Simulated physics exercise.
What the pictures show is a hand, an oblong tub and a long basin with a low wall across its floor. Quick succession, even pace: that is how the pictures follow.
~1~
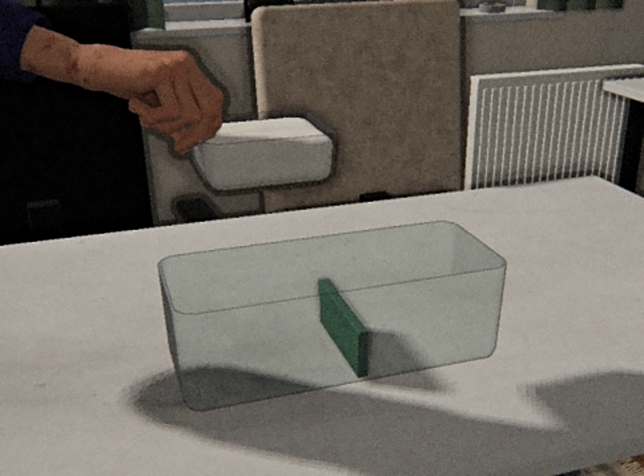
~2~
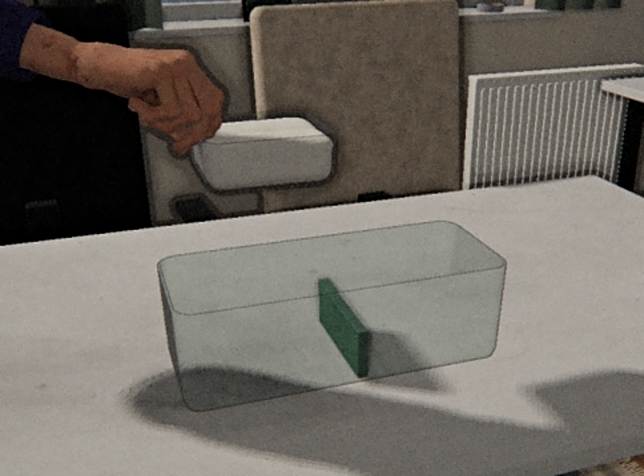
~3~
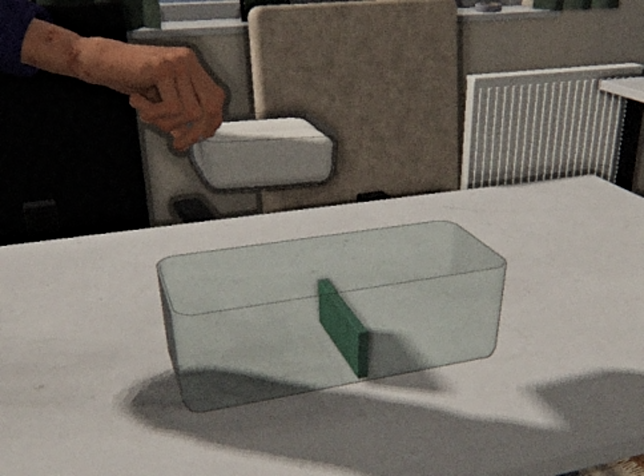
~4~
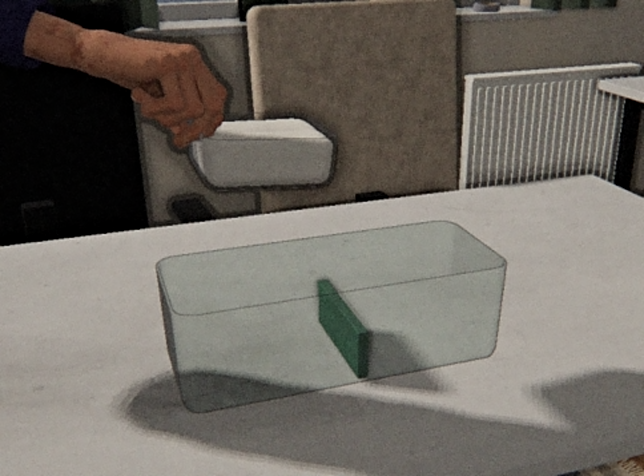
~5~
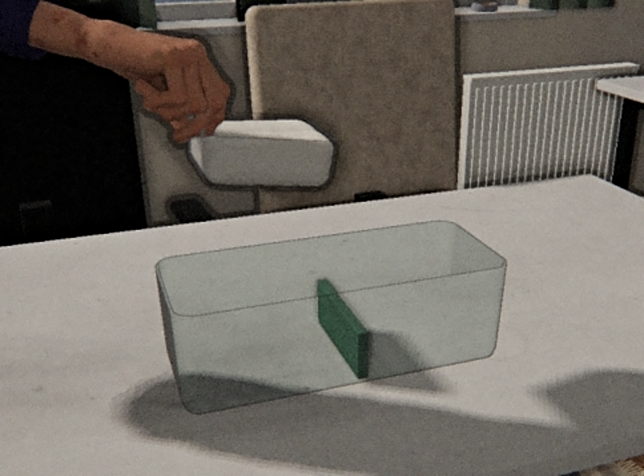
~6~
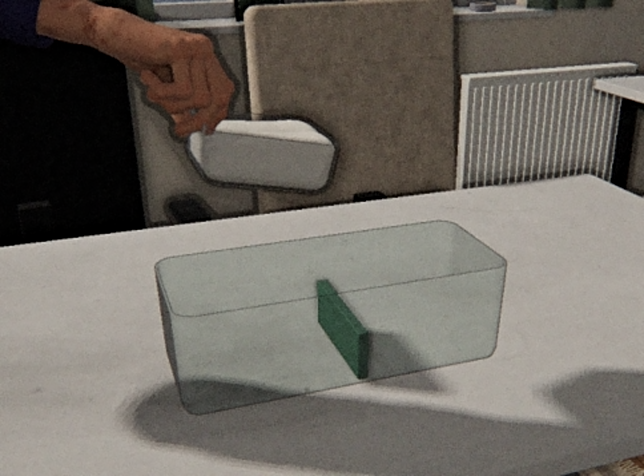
Above a long clear basin on a table, a hand slowly tilts a white tub rightward.
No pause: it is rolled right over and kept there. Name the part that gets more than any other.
Fullest on the right.
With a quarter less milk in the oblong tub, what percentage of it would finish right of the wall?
I'd reckon close to 70 %.
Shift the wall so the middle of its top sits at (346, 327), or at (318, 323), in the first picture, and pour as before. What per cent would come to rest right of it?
Around 70 per cent for the first, around 80 per cent for the second.
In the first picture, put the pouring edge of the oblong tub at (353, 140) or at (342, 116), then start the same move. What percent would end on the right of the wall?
You'd get 85 percent from the first and 85 percent from the second.
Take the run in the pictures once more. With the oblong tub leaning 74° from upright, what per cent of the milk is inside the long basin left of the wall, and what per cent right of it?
Roughly 0 per cent on the left, roughly 25 per cent on the right.
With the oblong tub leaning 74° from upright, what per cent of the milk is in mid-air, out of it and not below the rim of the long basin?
About 50 %.
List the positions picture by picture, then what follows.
It leans 0°; its right rim is at (321, 123); the milk meets the walls at (198, 139) and (317, 128); the long basin's rim runs from (165, 287) to (480, 243); the wall's top is at (342, 306), in the first picture.
It leans 1°; its right rim is at (321, 123); the milk meets the walls at (197, 138) and (317, 128), in the second picture.
It leans 2°; its right rim is at (321, 124); the milk meets the walls at (197, 137) and (317, 129), in the third picture.
It leans 4°; its right rim is at (322, 127); the milk meets the walls at (197, 136) and (318, 129), in the fourth picture.
It leans 8°; its right rim is at (322, 130); the milk meets the walls at (197, 136) and (318, 130), in the fifth picture.
It leans 12°; its right rim is at (323, 135); the milk meets the walls at (198, 135) and (320, 131), in the sixth picture.
A moment on, the tilt is 74° and 25 per cent is still to pour, 1 is left of the wall and 24 right of it.
Next, the tilt is 106° and 3 per cent is still to pour, 11 is left of the wall and 79 right of it.
Then the tilt is 108° and 0 per cent is still to pour, 18 is left of the wall and 79 right of it.
Later the tilt is 108° and 0 per cent is still to pour, 18 is left of the wall and 79 right of it.
At rest 18 per cent lies left of the wall, 79 right of it and 3 outside.
